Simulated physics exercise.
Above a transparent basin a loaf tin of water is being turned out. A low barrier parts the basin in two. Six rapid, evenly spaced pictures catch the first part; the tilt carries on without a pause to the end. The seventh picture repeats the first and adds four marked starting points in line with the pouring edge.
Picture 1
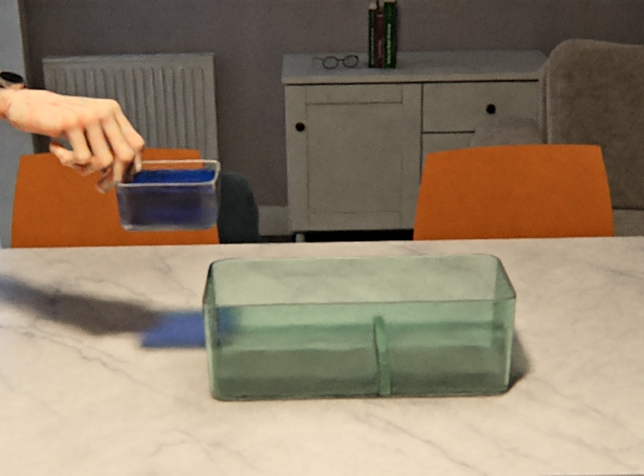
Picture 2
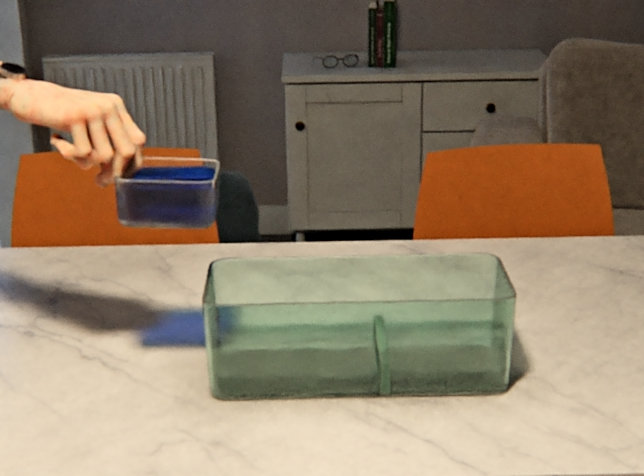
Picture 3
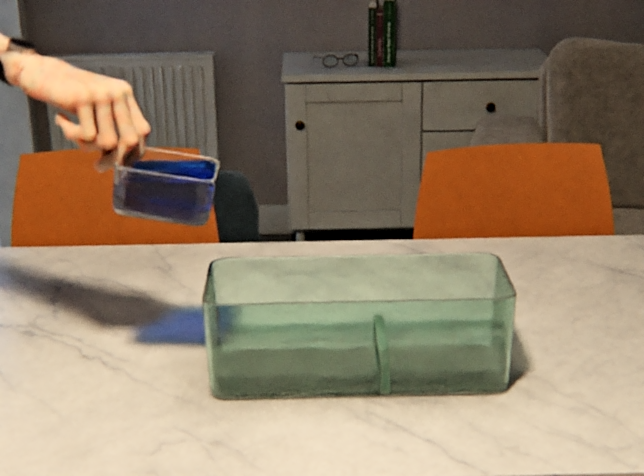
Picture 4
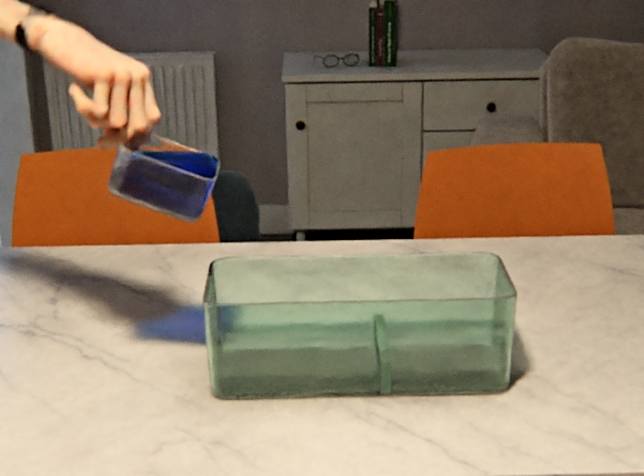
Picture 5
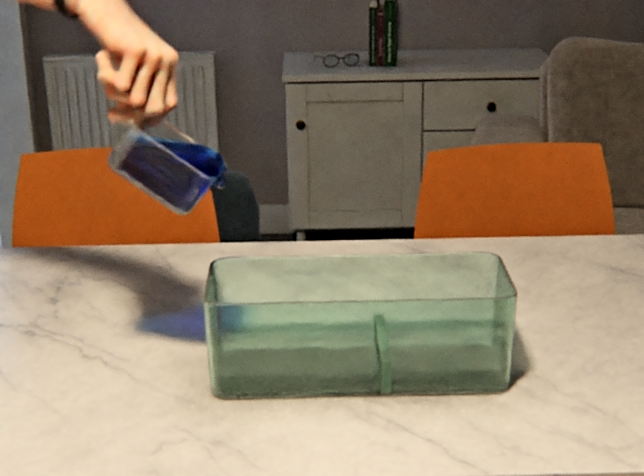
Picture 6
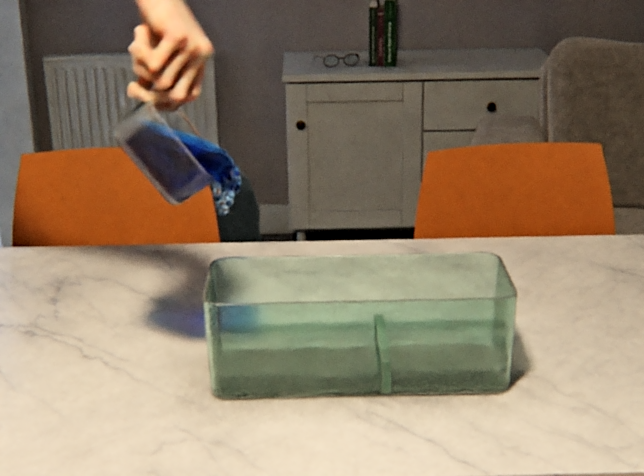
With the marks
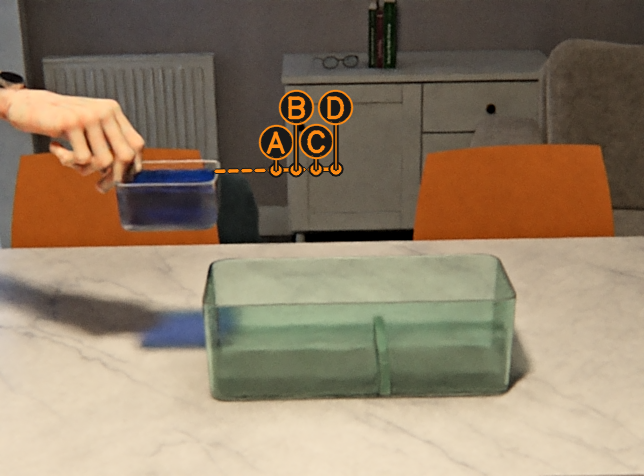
A hand held a small clear tub of blue water above a see-through green basin with a low divider, then tilted it steeply to the right until the water poured over its lip.
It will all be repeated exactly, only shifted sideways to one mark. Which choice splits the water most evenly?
The best spot is A.
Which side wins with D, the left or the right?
More ends on the right.
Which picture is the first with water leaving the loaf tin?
Picture 4.
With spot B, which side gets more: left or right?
More ends on the right.
On the marked copy, A at (276, 170); B at (296, 169); C at (316, 169); D at (335, 169).
With A, about 51 % ends left of the wall and 45 % right of it; 4 % is lost outside.
With B, about 31 % ends left of the wall and 66 % right of it; 3 % is lost outside.
With C, about 23 % ends left of the wall and 73 % right of it; 4 % is lost outside.
With D, about 16 % ends left of the wall and 78 % right of it; 6 % is lost outside.
